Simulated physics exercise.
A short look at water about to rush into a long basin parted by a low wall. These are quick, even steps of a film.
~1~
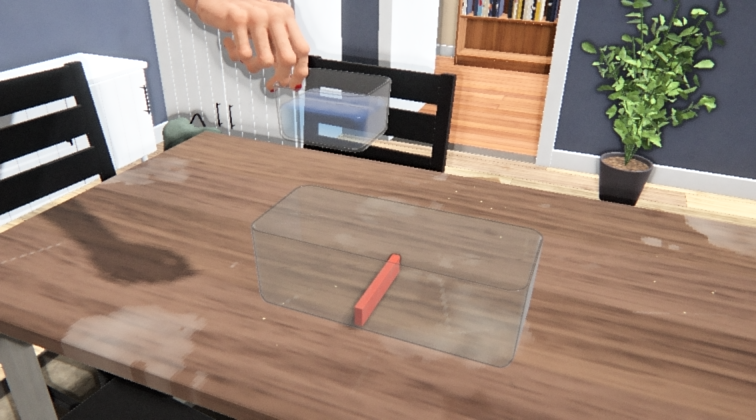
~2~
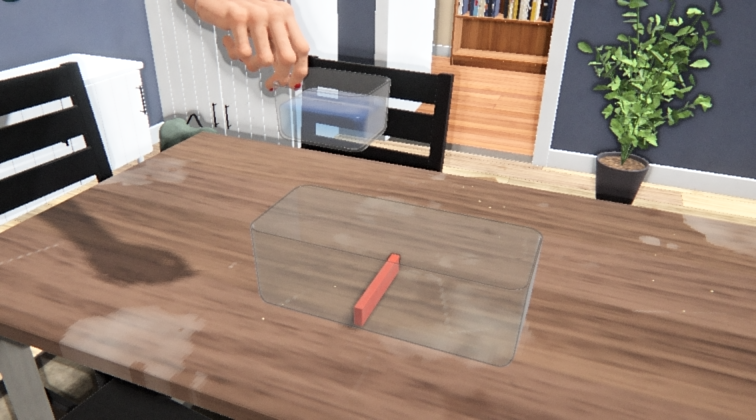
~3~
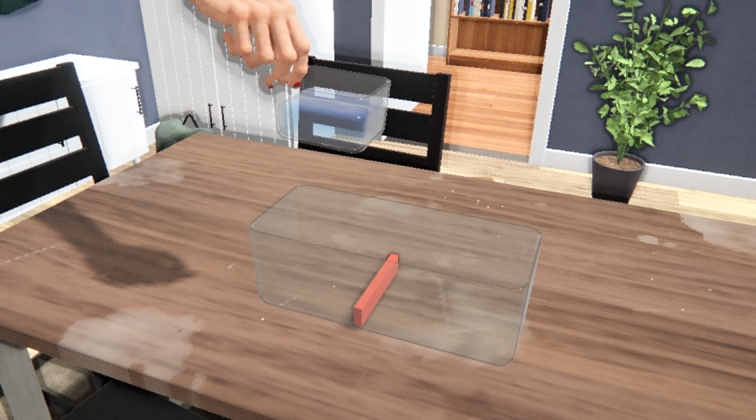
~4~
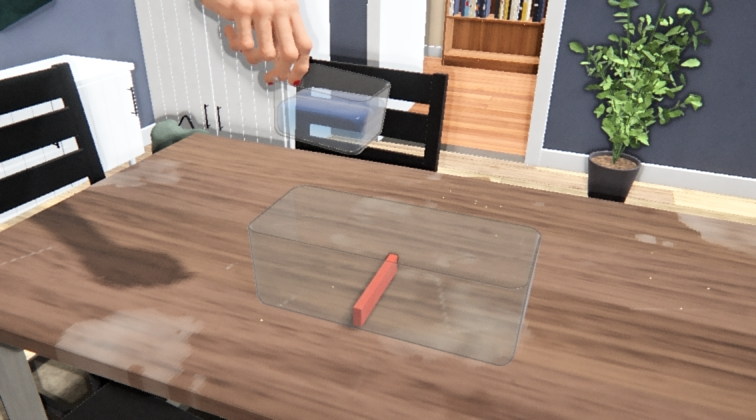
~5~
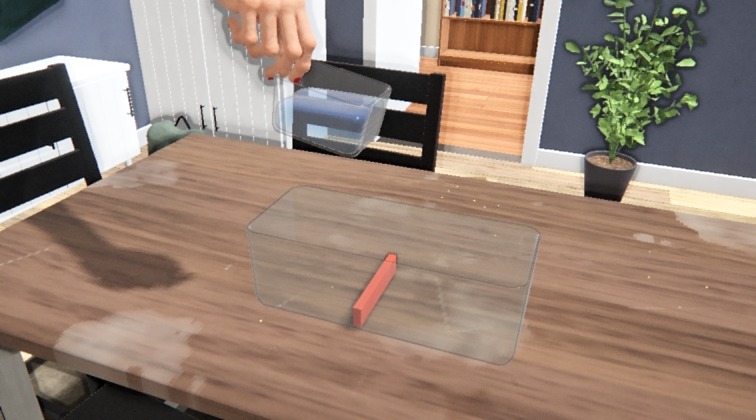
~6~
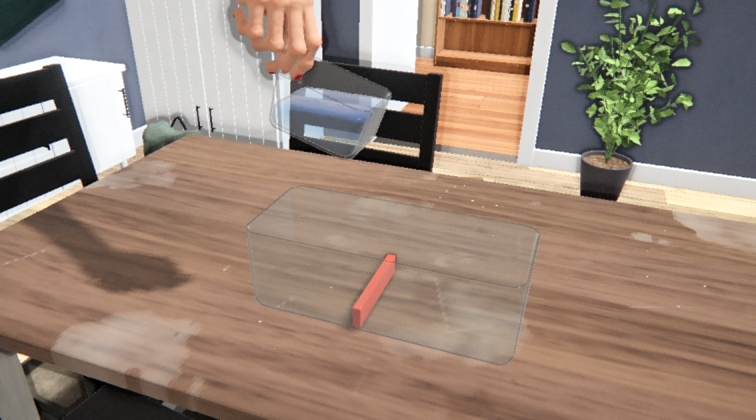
On a wooden dining table, a hand gradually tilting a clear container of bluish water above a long transparent basin with a low red divider.
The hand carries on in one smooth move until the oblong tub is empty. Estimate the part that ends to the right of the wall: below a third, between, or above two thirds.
In the end above two thirds is right of the wall.
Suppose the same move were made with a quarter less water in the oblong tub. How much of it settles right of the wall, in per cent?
Some 90 per cent.
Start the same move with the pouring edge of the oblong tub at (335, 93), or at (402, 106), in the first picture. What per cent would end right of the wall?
First some 50, then 90 per cent.
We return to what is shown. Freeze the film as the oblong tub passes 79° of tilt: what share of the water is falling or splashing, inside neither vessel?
Roughly 40 in a hundred.
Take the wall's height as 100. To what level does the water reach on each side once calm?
Some 10 per cent left and 50 right.
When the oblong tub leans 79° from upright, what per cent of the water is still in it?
Near 40 %.
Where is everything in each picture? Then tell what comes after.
In the first picture, tilt 0°; pouring edge (379, 89); surface from (296, 96) to (378, 108); the long basin's rim runs from (276, 205) to (535, 261); the wall's top is at (379, 281).
In the second picture, tilt 1°; pouring edge (379, 89); surface from (295, 96) to (378, 107).
In the third picture, tilt 3°; pouring edge (379, 91); surface from (294, 95) to (378, 107).
In the fourth picture, tilt 6°; pouring edge (379, 94); surface from (293, 95) to (377, 107).
In the fifth picture, tilt 11°; pouring edge (380, 99); surface from (291, 95) to (378, 107).
In the sixth picture, tilt 17°; pouring edge (380, 104); surface from (289, 95) to (378, 108).
A moment on, the tilt is 79° and 42 per cent is still to pour, 0 is left of the wall and 16 right of it.
Next, the tilt is 115° and 3 per cent is still to pour, 7 is left of the wall and 79 right of it.
Then the tilt is 121° and 0 per cent is still to pour, 10 is left of the wall and 89 right of it.
Later the tilt is 121° and 0 per cent is still to pour, 10 is left of the wall and 89 right of it.
Finally, 10 per cent lies left of the wall, 89 right of it and 1 outside.
